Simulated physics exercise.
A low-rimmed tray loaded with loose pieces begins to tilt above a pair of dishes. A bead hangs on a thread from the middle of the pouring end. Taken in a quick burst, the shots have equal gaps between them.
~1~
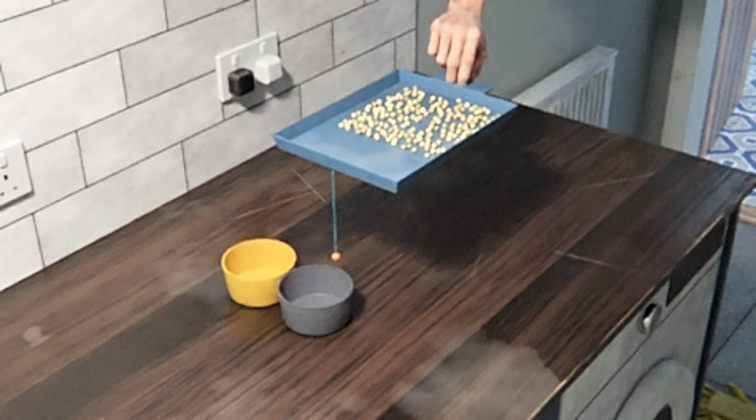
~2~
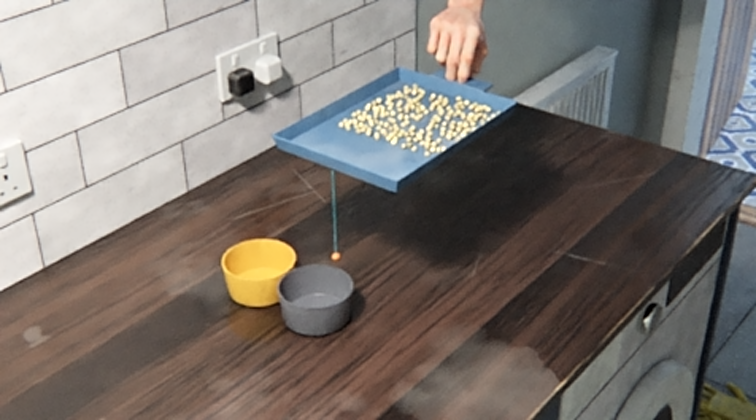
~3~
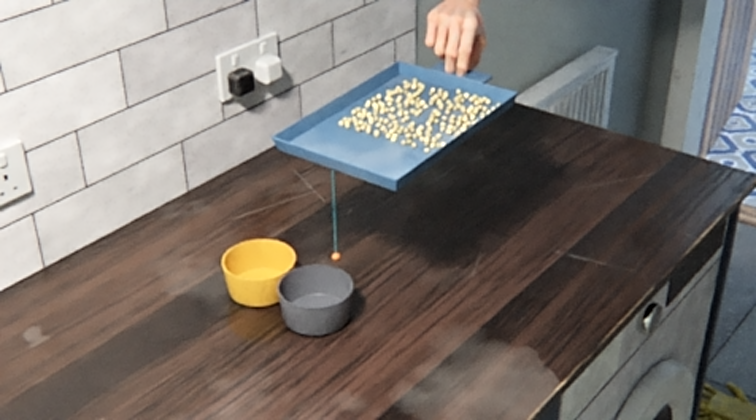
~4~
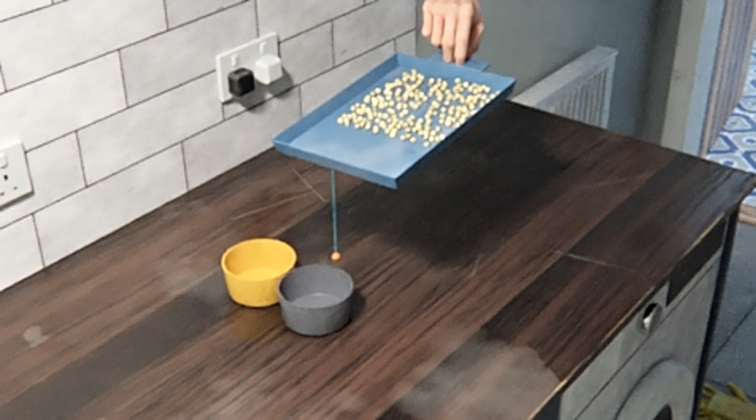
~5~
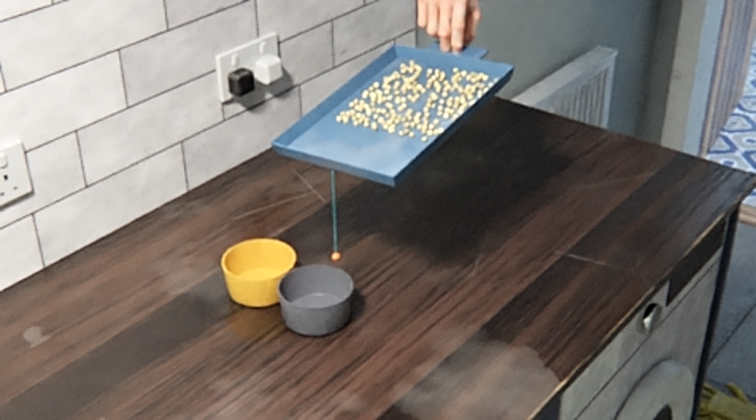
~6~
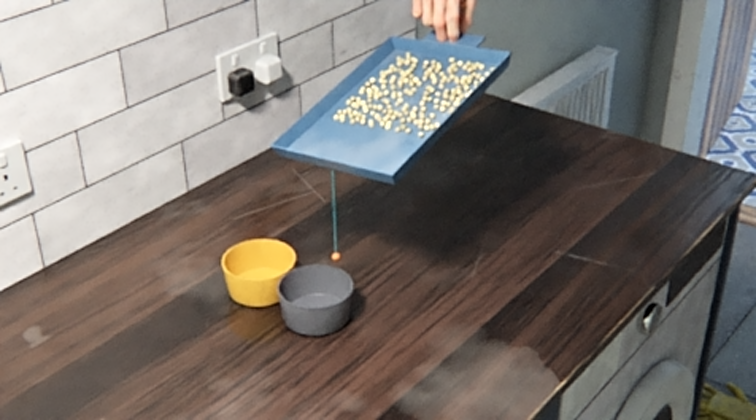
A blue tray of pale beans, held by a hand at its far end, starts level above a yellow dish and a gray dish, then tilts gradually as the hand raises that end, its near edge dipping slightly toward the left corner.
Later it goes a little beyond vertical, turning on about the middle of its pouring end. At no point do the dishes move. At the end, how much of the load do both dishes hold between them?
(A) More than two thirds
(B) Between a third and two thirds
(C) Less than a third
Option B: Between a third and two thirds.
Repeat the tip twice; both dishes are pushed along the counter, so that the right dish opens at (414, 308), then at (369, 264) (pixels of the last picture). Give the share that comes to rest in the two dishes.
It would be roughly 0 per cent, followed by roughly 60 per cent.
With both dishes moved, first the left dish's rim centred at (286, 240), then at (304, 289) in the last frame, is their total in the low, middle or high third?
Run 1 - more than two thirds; run 2 - under a third.
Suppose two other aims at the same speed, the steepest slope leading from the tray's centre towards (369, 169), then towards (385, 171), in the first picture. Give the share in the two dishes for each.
For the first aim it is 10 in a hundred, for the second 0 in a hundred.
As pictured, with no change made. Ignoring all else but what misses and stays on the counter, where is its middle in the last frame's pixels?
Its middle is at roughly (294, 253).
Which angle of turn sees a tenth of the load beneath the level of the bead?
Roughly 60 degrees from level.
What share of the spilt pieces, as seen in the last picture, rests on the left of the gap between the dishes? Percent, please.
Close to 40 in a hundred.
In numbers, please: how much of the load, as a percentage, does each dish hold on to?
Left 50 %, right 0 %.
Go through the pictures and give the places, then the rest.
Corners of the pouring end at (277, 134) and (396, 179), level; middle of the load at (417, 120), soya beans; left dish at (234, 288); right dish at (291, 316); bead on its thread at (336, 257), in the first picture.
Corners of the pouring end at (277, 135) and (396, 178), level; middle of the load at (417, 118), in the second picture.
Corners of the pouring end at (277, 136) and (395, 177), tipped barely, lowest at the left corner; middle of the load at (417, 114), in the third picture.
Corners of the pouring end at (276, 139) and (394, 175), tipped a little, lowest at the left corner; middle of the load at (416, 106), in the fourth picture.
Corners of the pouring end at (275, 141) and (393, 173), tipped a little, lowest at the left corner; middle of the load at (414, 99), in the fifth picture.
Corners of the pouring end at (275, 144) and (391, 172), tipped clearly, lowest at the left corner; middle of the load at (411, 93); left dish at (234, 288); right dish at (291, 316), in the sixth picture.
Soon after the last picture, tray tipped steeply; about two thirds on the tray; about a quarter in the left dish; a small part in the air.
A little later, tray tipped past a quarter turn; about a quarter on the tray; about a third in the left dish; about a quarter outside both; about a quarter in the air.
Later still, tray tipped past a quarter turn; about half in the left dish; about half outside both.
At rest, tray tipped past a quarter turn; none in the right dish; about half in the left dish; about half outside both.
